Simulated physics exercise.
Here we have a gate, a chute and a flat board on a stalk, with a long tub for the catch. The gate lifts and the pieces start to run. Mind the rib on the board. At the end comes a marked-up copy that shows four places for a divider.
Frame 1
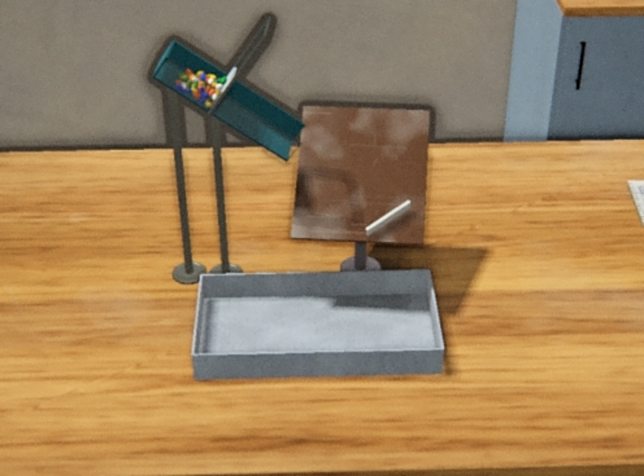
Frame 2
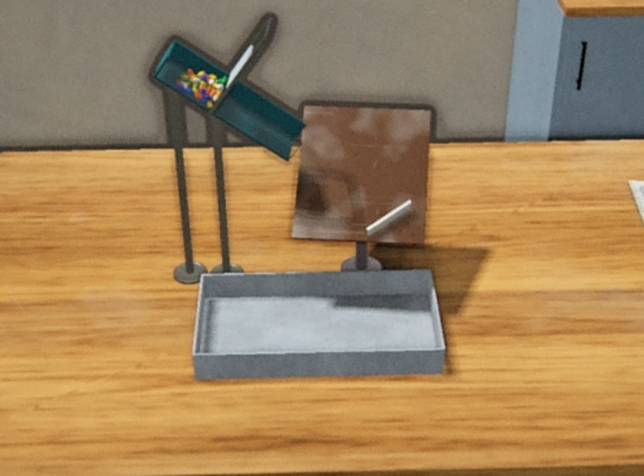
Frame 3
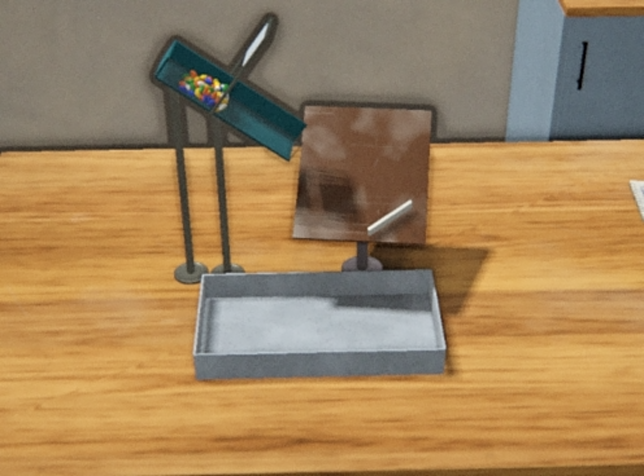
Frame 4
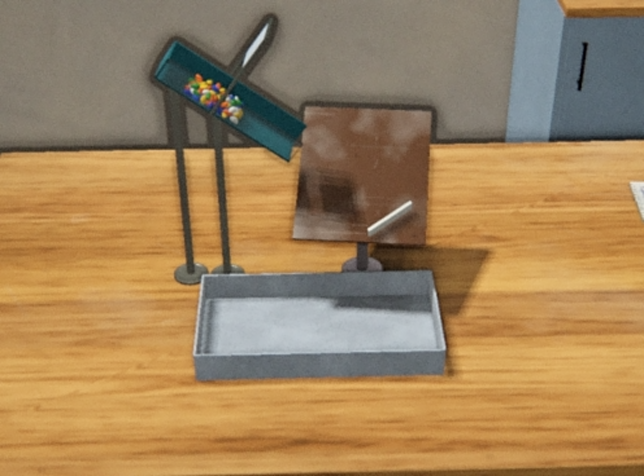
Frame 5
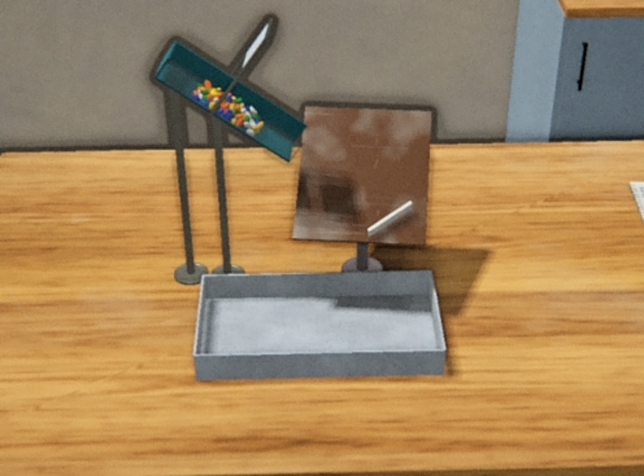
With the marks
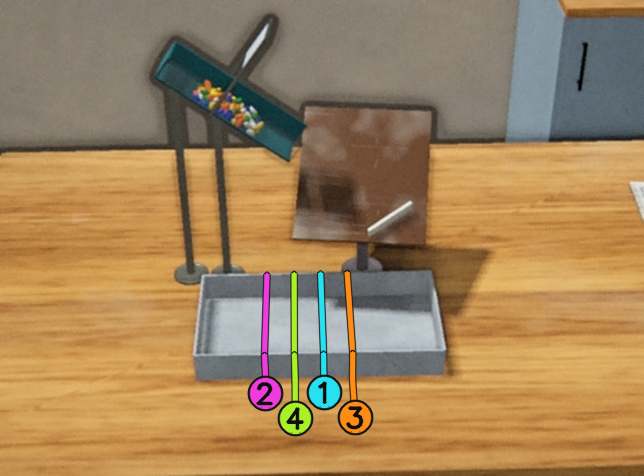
Colourful jelly beans slide slowly down a teal chute to the right after a gate lifts.
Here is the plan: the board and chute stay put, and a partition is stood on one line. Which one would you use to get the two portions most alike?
Best: 3.
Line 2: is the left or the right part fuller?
More lands on the right.
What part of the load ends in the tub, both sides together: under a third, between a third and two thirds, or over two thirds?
About that: Over two thirds.
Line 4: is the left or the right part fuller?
More lands on the right.
On the marked copy, line 1 crosses the front rim at (323, 352); line 2 crosses the front rim at (264, 354); line 3 crosses the front rim at (352, 352); line 4 crosses the front rim at (294, 353).
With 1, of what is caught, just a few on the left of the divider, almost all on the right.
With 2, of what is caught, not one piece on the left of the divider, every piece on the right.
With 3, of what is caught, roughly a third on the left of the divider, roughly two thirds on the right.
With 4, of what is caught, not one piece on the left of the divider, every piece on the right.
